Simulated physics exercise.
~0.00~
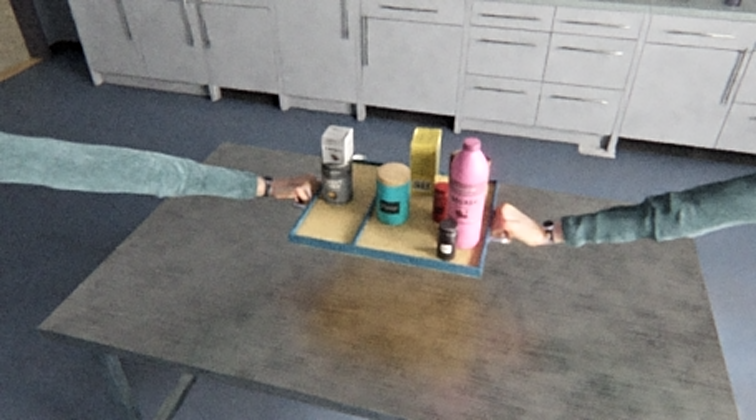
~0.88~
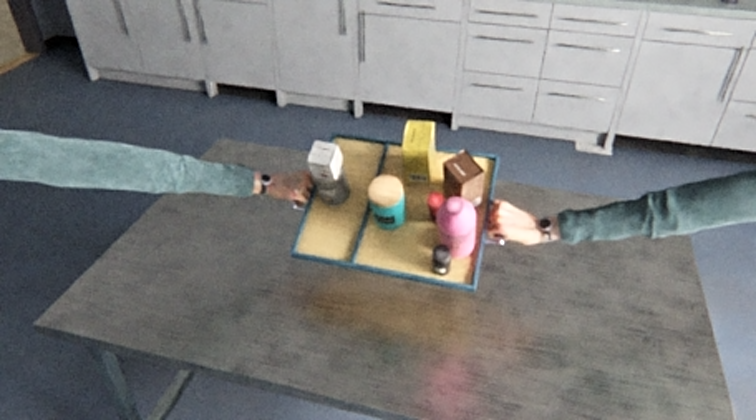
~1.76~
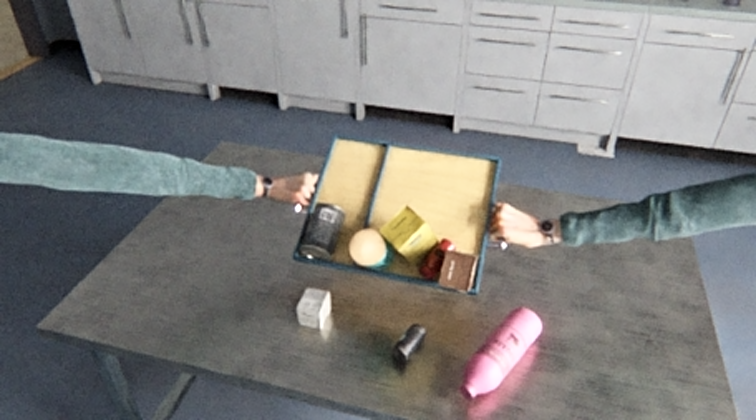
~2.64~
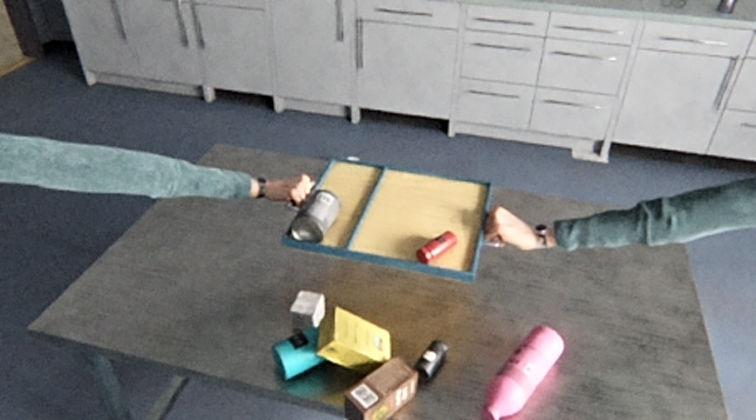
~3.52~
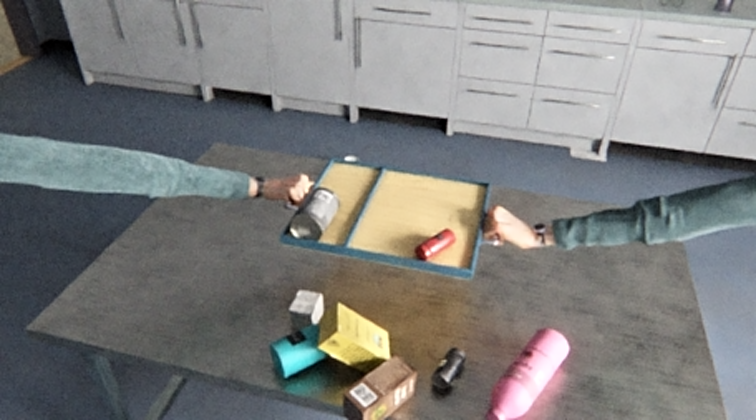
Handheld tray tipping towards the near side, spilling bottle, jar and cartons onto the table, then levelling with two toppled containers aboard.
